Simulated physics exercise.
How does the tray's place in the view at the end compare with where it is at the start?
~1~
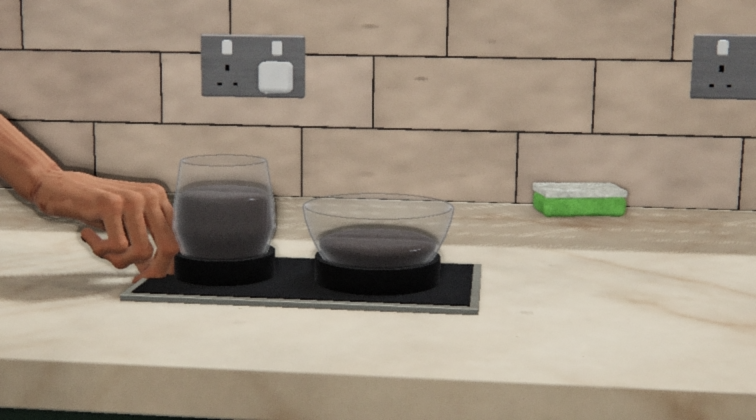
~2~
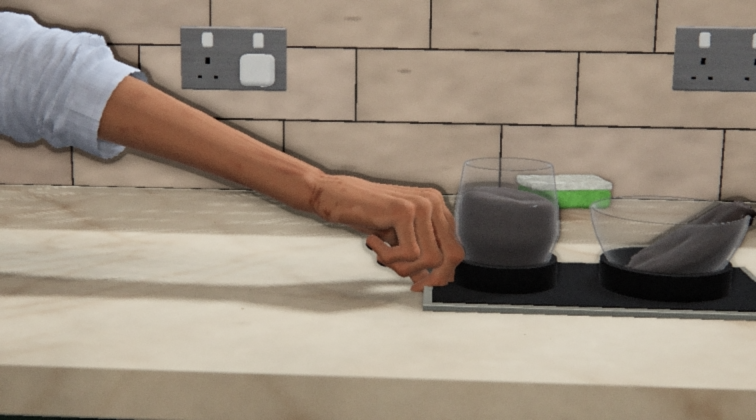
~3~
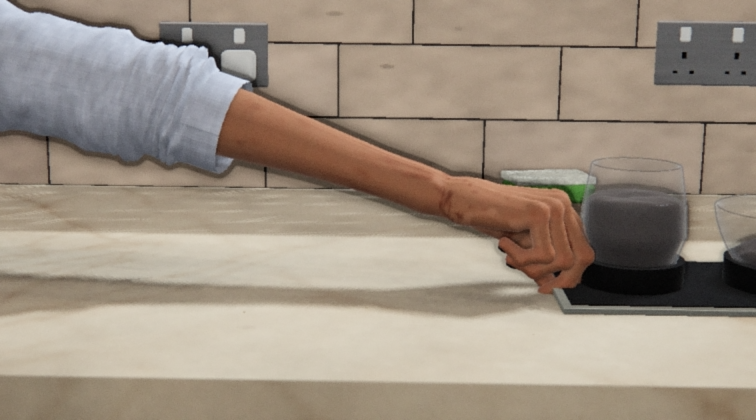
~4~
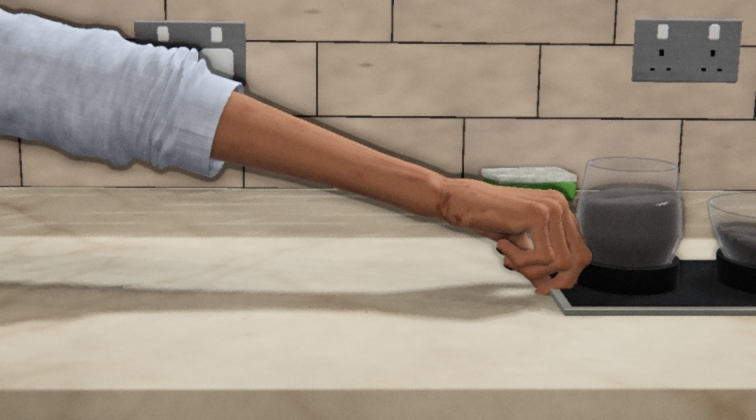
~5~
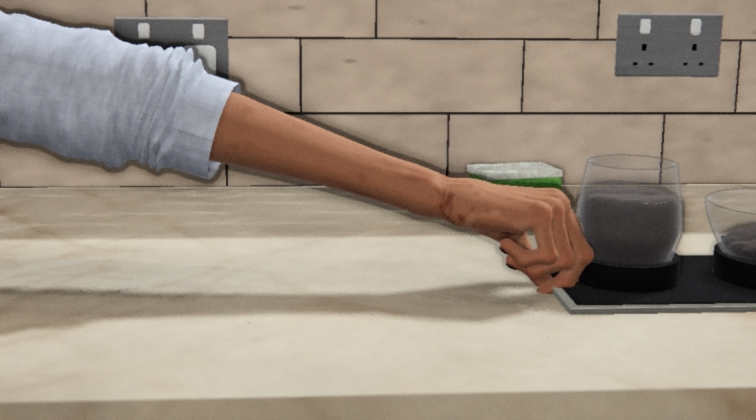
At the start the tray sits left of the middle and is fully in view. By the end it is over at the right side, with its right end out of view.
